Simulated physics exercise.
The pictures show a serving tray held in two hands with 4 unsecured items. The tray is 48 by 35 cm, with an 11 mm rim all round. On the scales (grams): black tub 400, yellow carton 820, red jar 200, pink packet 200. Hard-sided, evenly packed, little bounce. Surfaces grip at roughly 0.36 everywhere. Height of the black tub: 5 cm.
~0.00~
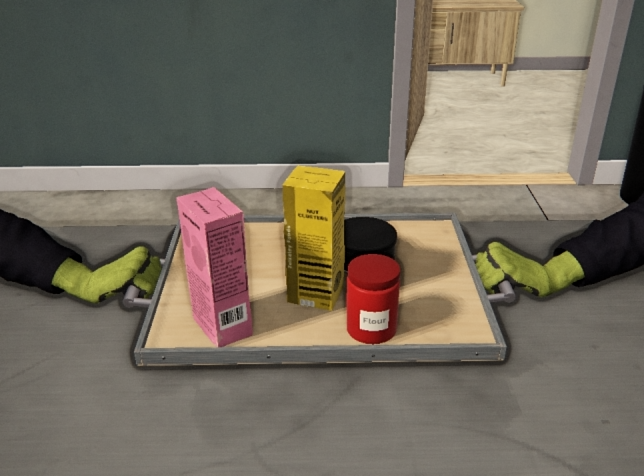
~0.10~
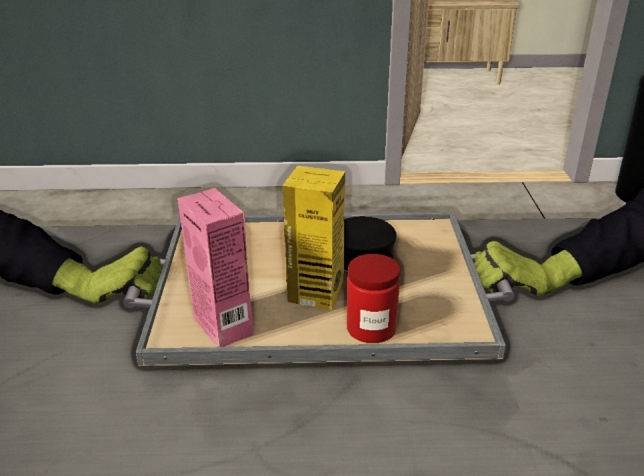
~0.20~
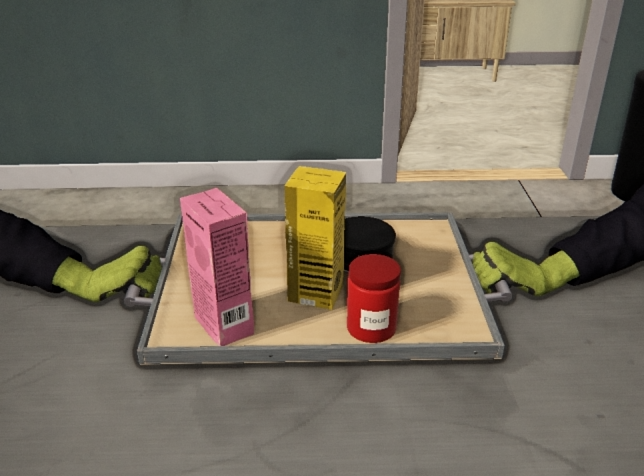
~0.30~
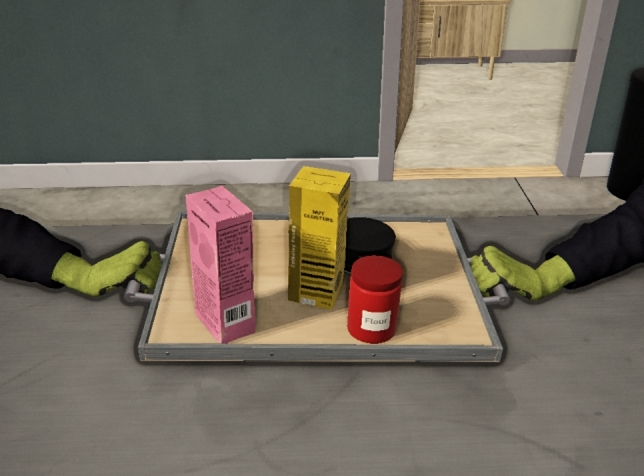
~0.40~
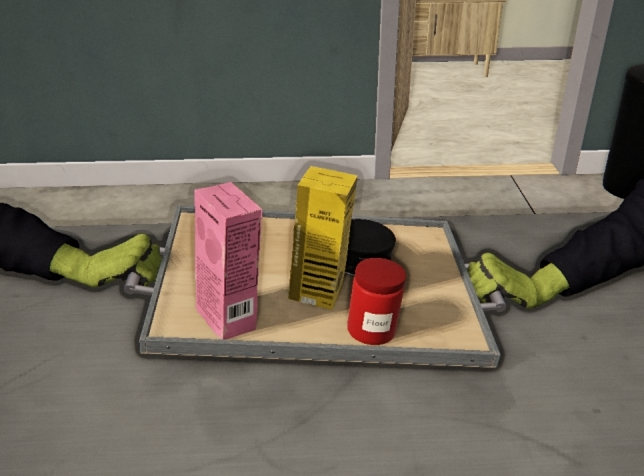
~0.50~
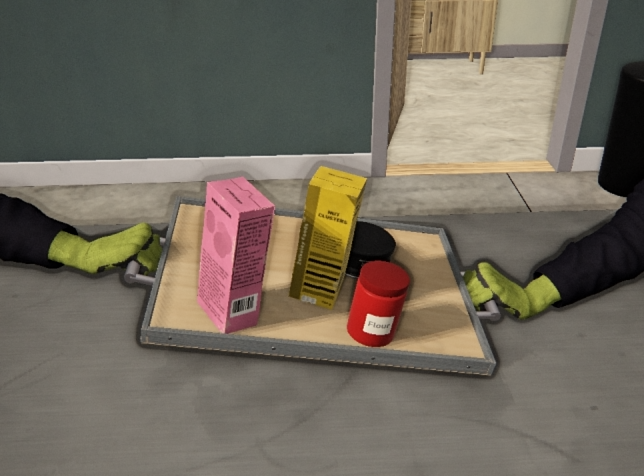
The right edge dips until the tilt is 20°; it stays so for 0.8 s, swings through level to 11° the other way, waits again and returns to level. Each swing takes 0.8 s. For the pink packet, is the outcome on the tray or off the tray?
The pink packet is still aboard.
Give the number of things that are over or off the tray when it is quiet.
2 of them.
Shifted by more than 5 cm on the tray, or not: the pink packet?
The pink packet gets shifted.
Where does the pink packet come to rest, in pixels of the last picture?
Around (369, 262).
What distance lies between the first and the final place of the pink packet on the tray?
About 24 cm.
After 1.50 s, tray at 20°, right edge down; pink packet 56° off its base near (320, 262); yellow carton 51° off its base.
After 1.90 s, tray at 16°, right edge down; yellow carton now off the tray; pink packet on its side near (361, 271); red jar moved 6 cm.
After 2.40 s, tray at 10°, left edge down; pink packet on its side near (363, 255); red jar moved 7 cm; black tub moved 2 cm.
In the end (4.5 s), off the tray, yellow carton; toppled on the tray, pink packet; not toppled but over 5 cm from the start, red jar; the last one under 5 cm from the start. In the last view, pink packet near (369, 262).
